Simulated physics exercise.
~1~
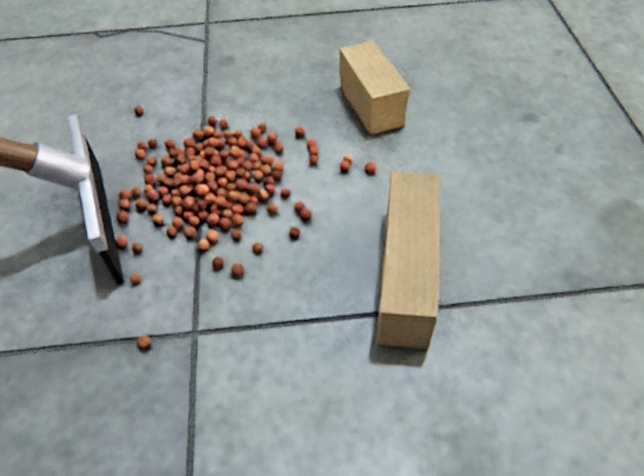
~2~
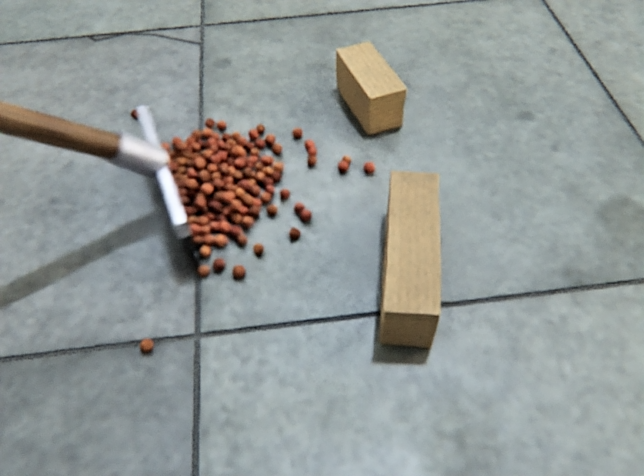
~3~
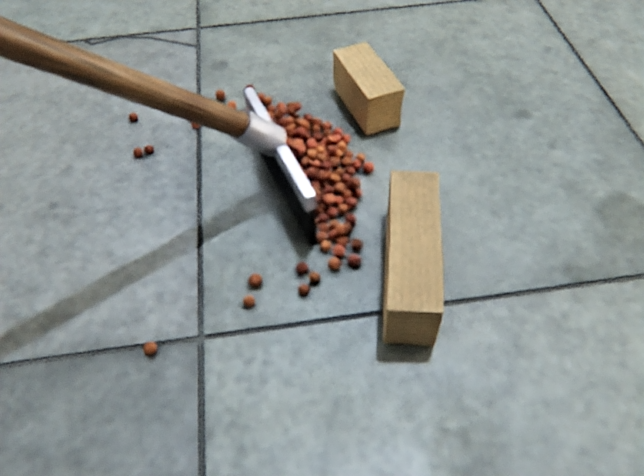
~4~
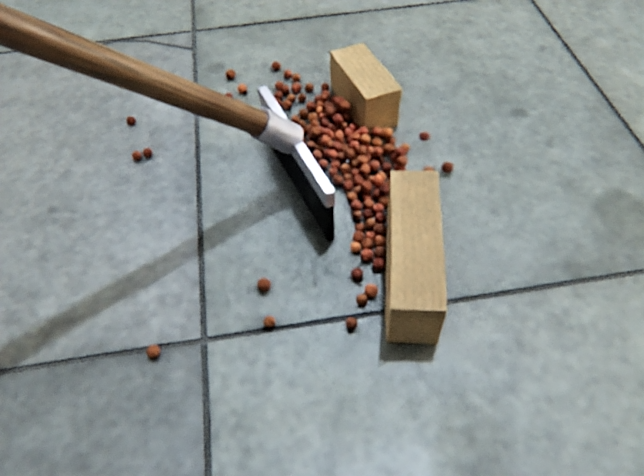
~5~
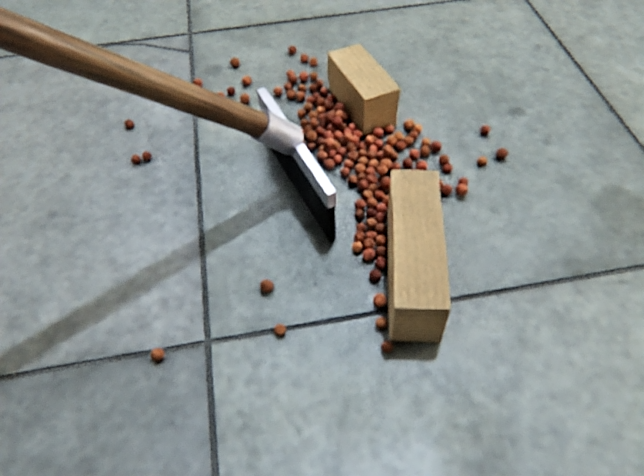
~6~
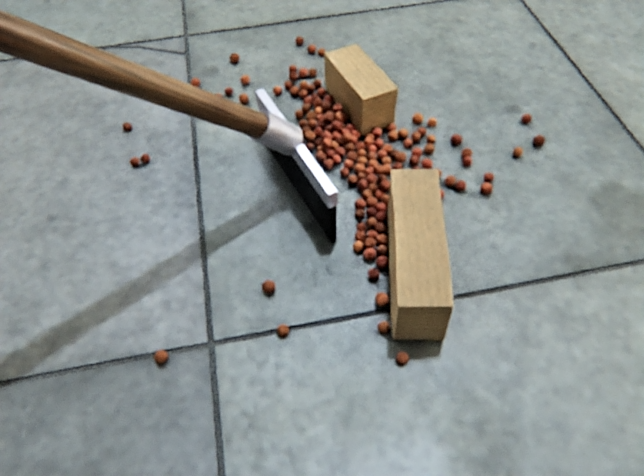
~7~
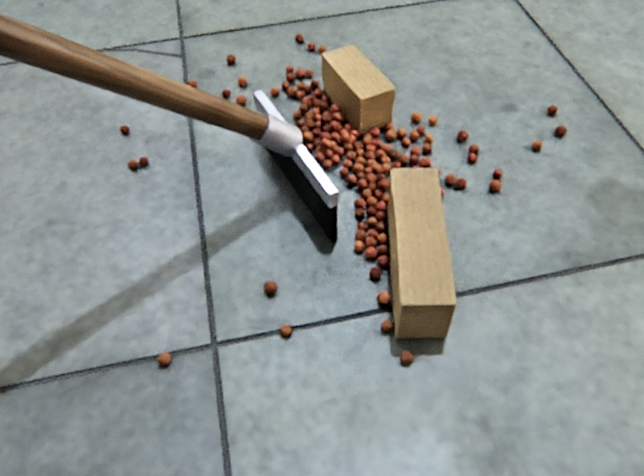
A squeegee with a wooden handle and a dark blade slides rightwards across grey floor tiles towards a loose heap of reddish-brown clay pellets. It meets the heap and bunches the pellets ahead of it, leaving a few strays behind. The pile is driven up to two wooden blocks and presses against them, and the squeegee stops just short. Some pellets spill into and through the gap between the blocks, and a few roll on to the right. At the end most remain packed before the blocks, with a few scattered round the far one.
